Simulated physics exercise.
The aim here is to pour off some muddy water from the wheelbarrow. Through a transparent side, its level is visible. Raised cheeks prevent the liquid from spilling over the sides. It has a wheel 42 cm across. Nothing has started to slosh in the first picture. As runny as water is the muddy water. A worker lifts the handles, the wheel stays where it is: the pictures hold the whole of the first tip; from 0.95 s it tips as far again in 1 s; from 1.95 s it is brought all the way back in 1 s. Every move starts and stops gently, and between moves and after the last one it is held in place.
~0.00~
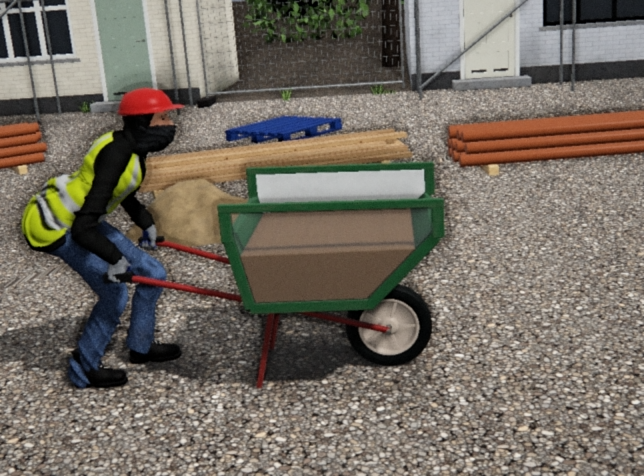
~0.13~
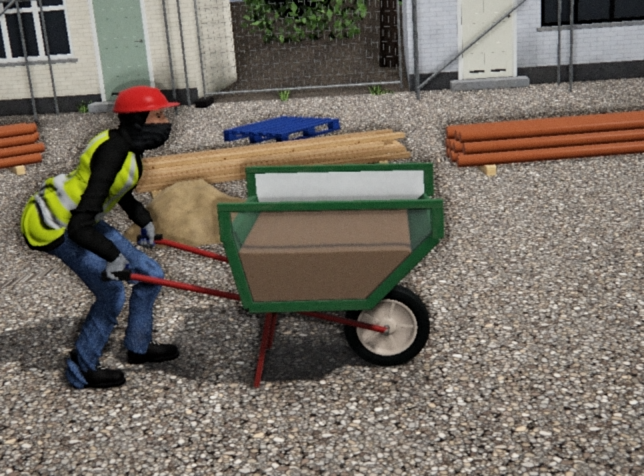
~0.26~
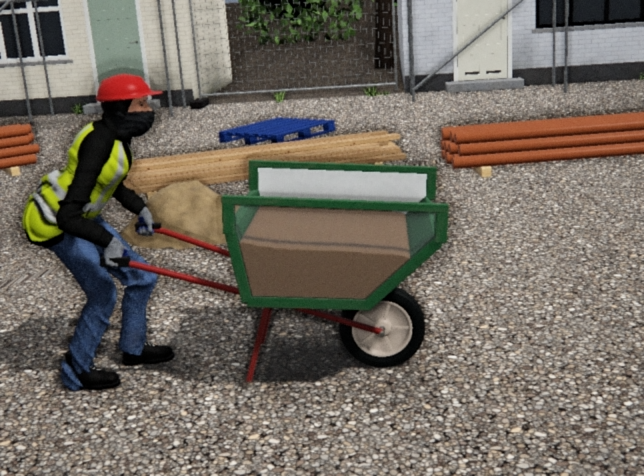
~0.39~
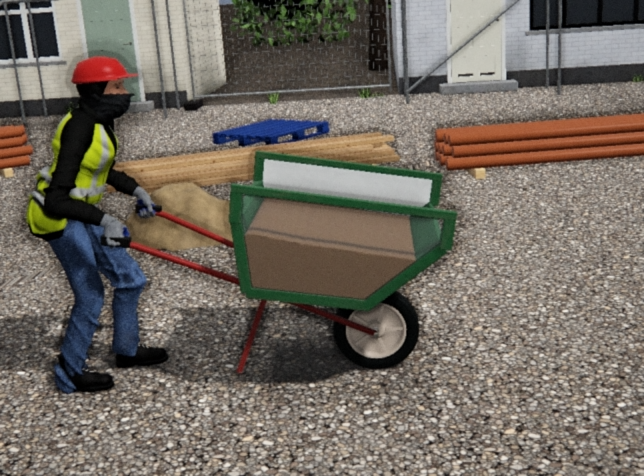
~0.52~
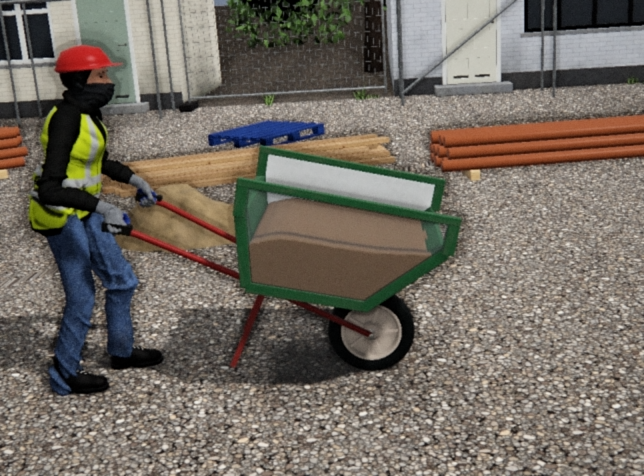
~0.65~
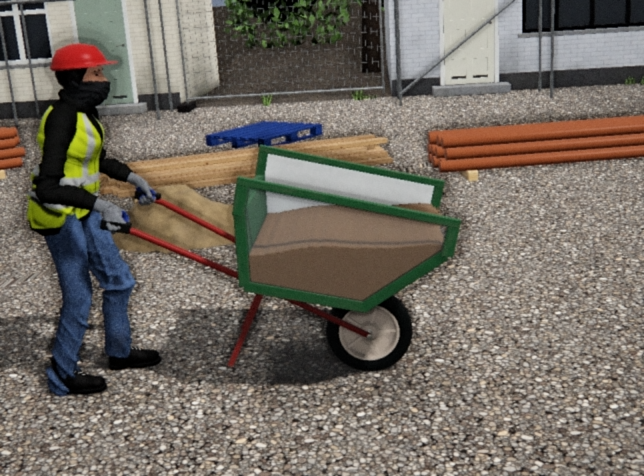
A crouching worker in a red helmet straightening up, lifting the wheelbarrow's handles and tilting its muddy load forwards to the right.
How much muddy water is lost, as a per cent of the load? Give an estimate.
66 %.
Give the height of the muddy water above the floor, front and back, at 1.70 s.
Heights: Front 20 cm, then back 10 cm.
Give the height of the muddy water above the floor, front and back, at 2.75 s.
I'd put it at about 10 cm in front and about 4 cm behind.
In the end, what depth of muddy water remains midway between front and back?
About 8 cm.
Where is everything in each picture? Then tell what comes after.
In the first picture, level at the front (356, 251); level at the back (262, 255); the lip is at (432, 232); the front is on the right.
In the second picture, level at the front (355, 252); level at the back (261, 254).
In the third picture, level at the front (357, 252); level at the back (262, 247); tilt 4° forwards.
In the fourth picture, level at the front (361, 253); level at the back (267, 238); tilt 9° forwards.
In the fifth picture, level at the front (363, 252); level at the back (269, 240); tilt 12° forwards.
In the sixth picture, level at the front (363, 249); level at the back (266, 254); tilt 13° forwards; the lip is at (442, 250).
Then, 1.70 s in, the barrow is at 26° forwards, the surface stands 20 cm on the front, 10 cm on the back; the loss stands at 22 per cent, over the front.
Then, 2.75 s in, the barrow is at 1° forwards, the surface stands 11 cm on the front, 4 cm on the back; the loss stands at 63 per cent, over the front.
Then, 3.75 s in, the surface stands 8 cm on the front, 5 cm on the back; the loss stands at 64 per cent, over the front.
Then, 5.84 s in, the loss stands at 66 per cent, over the front, 67 of 102 litres.
